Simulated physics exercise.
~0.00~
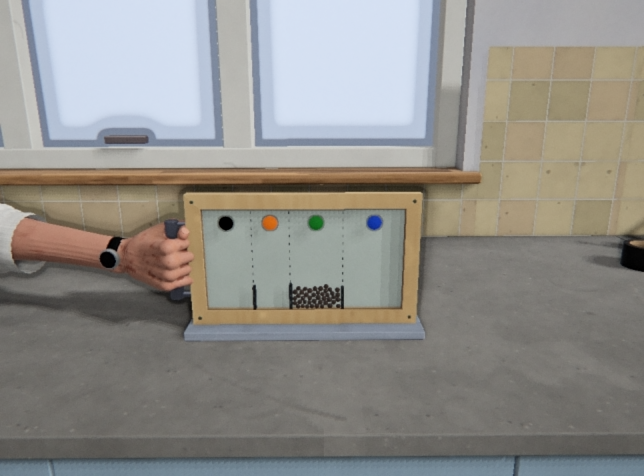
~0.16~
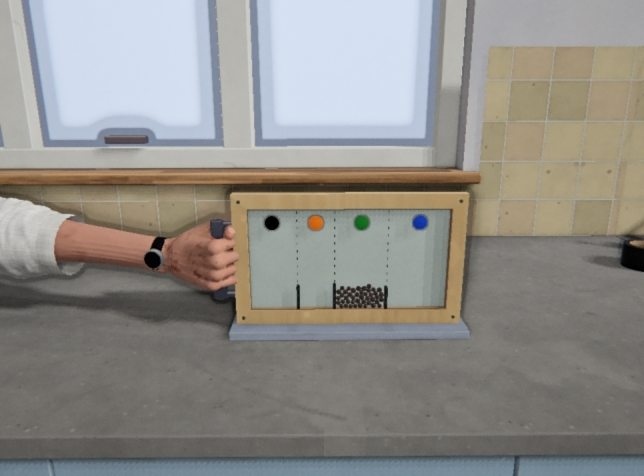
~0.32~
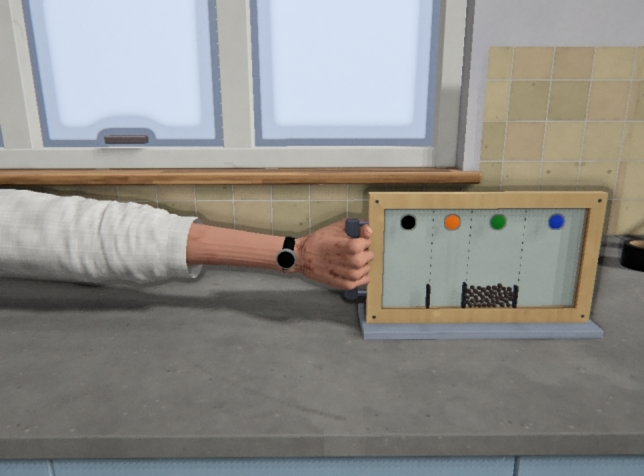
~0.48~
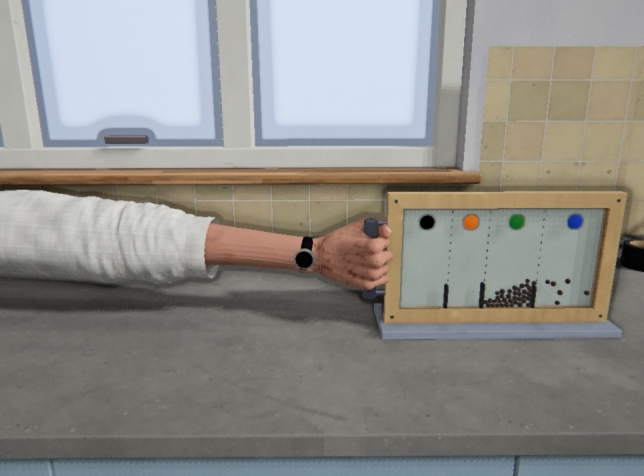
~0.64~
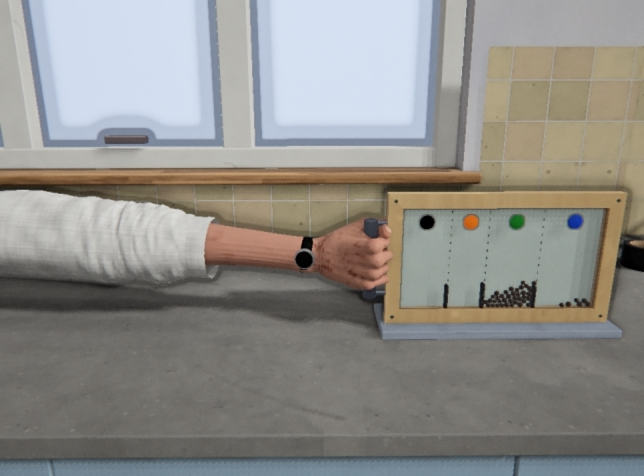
On a kitchen counter, a hand slides a tray right and some dark pills spill under blue.
